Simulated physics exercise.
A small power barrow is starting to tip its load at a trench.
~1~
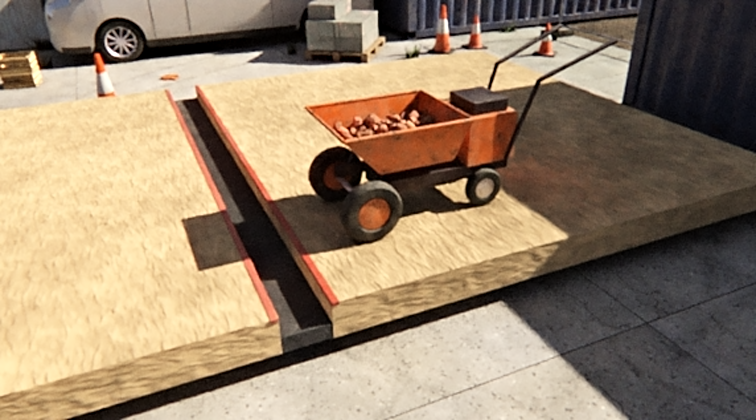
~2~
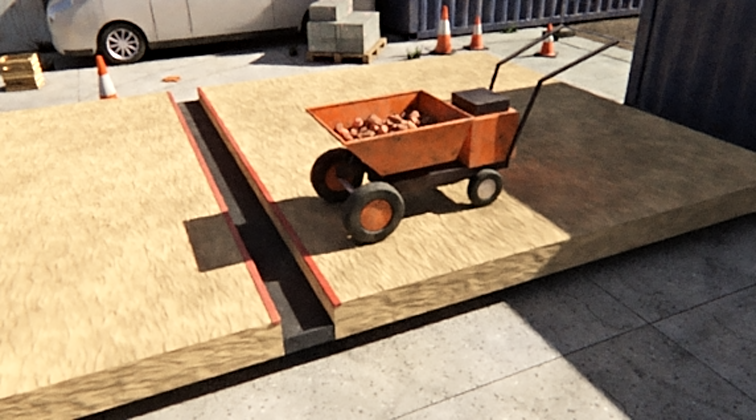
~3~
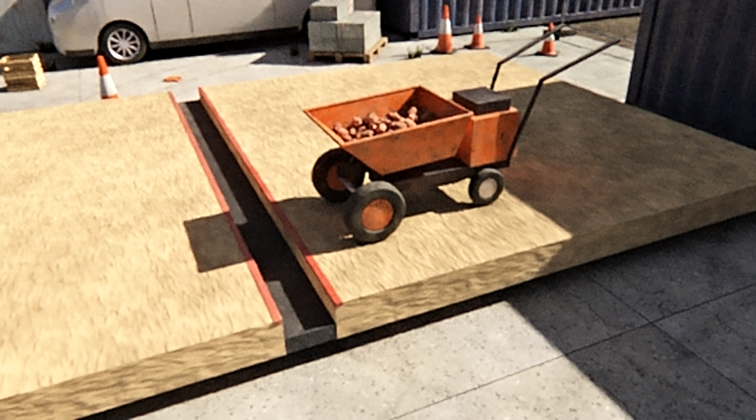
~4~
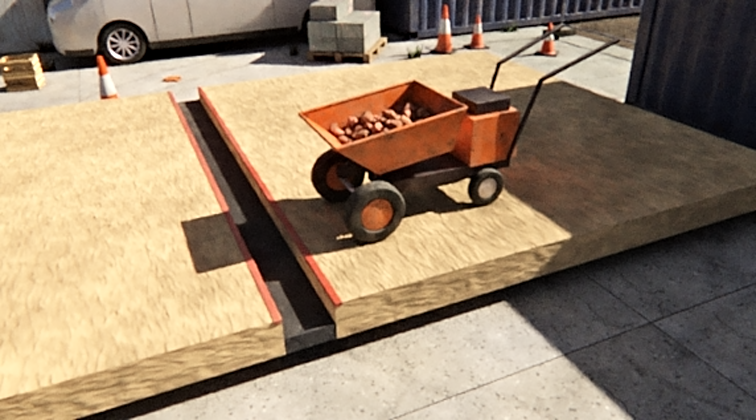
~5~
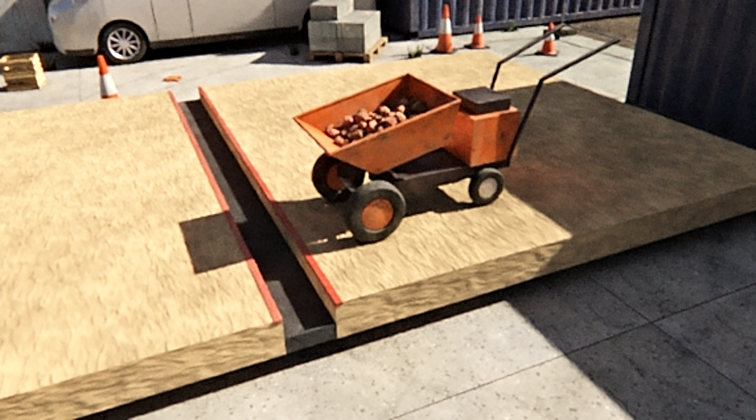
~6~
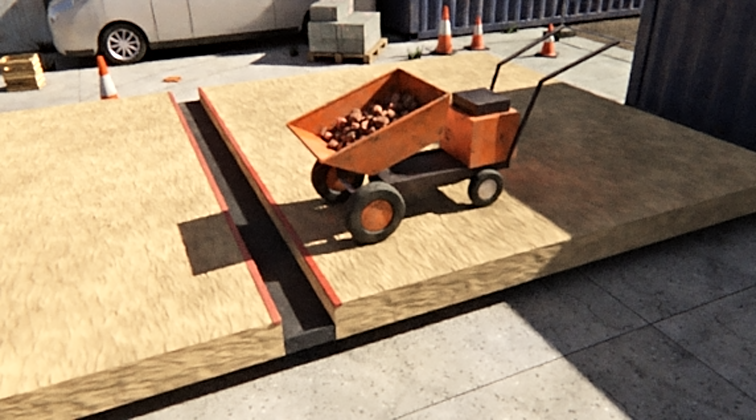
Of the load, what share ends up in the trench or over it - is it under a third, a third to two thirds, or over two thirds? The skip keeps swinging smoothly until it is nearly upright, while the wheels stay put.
Upward of two thirds of the load lands in the trench.
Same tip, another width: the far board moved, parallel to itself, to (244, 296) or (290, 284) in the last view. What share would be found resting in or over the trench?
First some 100, then 30 per cent.
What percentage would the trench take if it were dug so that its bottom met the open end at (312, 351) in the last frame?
90 per cent, roughly.
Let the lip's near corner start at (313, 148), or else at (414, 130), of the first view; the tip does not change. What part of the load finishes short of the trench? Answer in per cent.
Roughly 0 per cent, then roughly 70 per cent.
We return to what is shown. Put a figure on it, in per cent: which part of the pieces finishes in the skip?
It comes to about 0 percent.
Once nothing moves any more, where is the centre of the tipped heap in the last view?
Once nothing moves, the middle sits near (261, 248).
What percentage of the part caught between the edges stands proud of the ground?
15 %.
Just after the last frame, skip tipped steeply; every one in the skip.
A moment on, skip tipped steeply; the larger part in the skip; roughly a quarter in or heaped over the trench; just a few falling.
Further on, skip tipped right over; the larger part in or heaped over the trench; roughly a quarter beyond it.
When it is over, skip tipped right over; the larger part in or heaped over the trench; roughly a quarter beyond it.
